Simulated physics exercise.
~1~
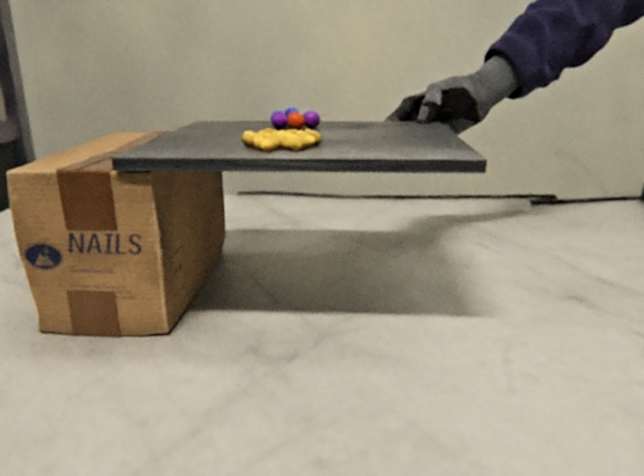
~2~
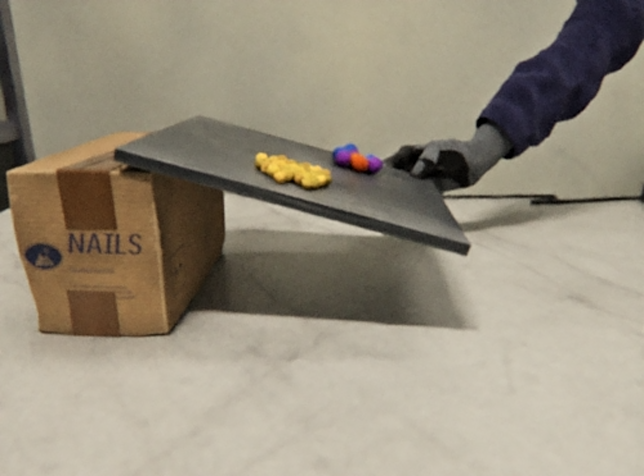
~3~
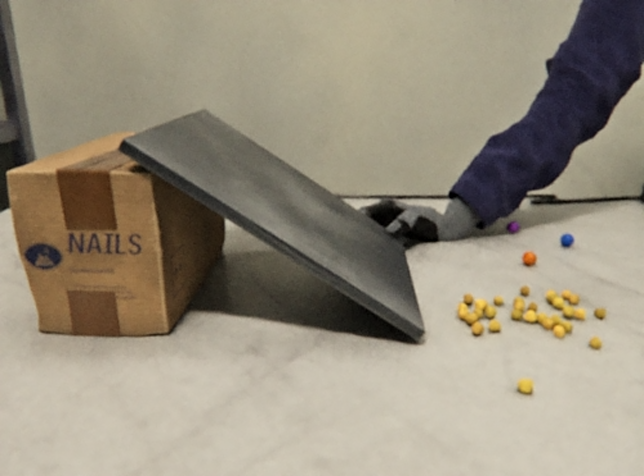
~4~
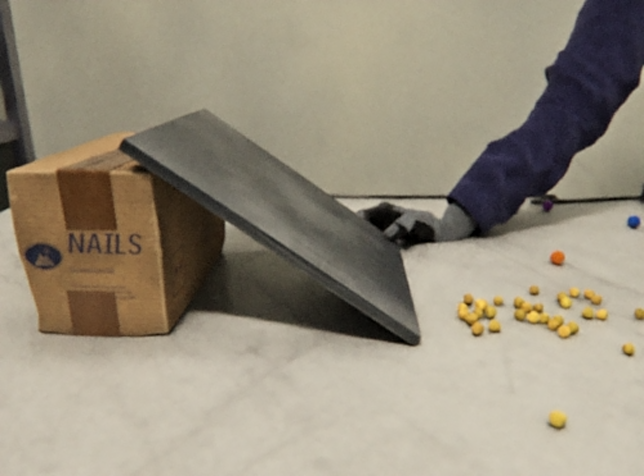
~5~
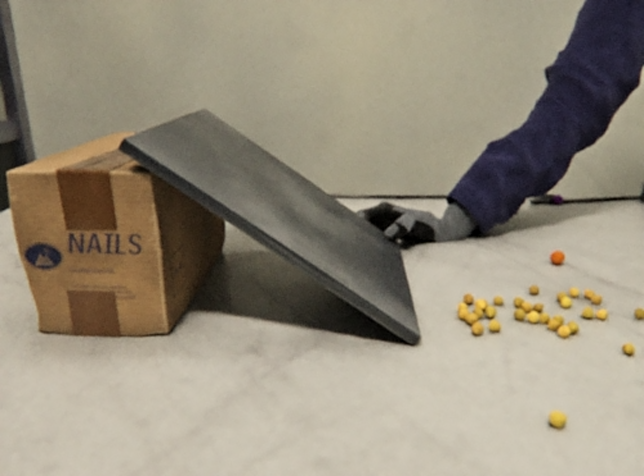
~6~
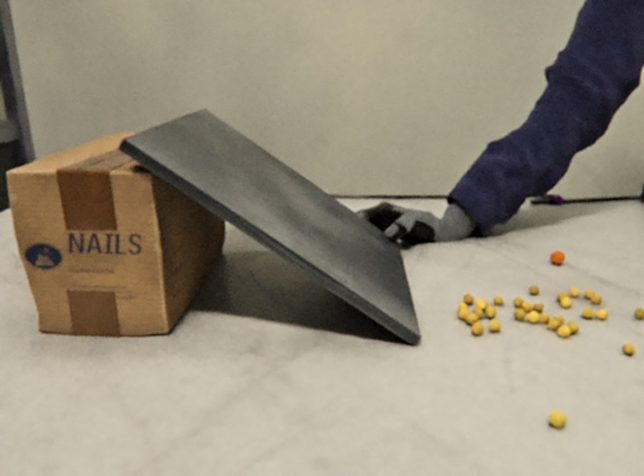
A gloved hand lowered the right end of a dark board resting on a nails box, and yellow pieces and a few colored balls slid off rightward; the yellow ones settled nearby, while the balls rolled farther, most leaving view and an orange one remaining.
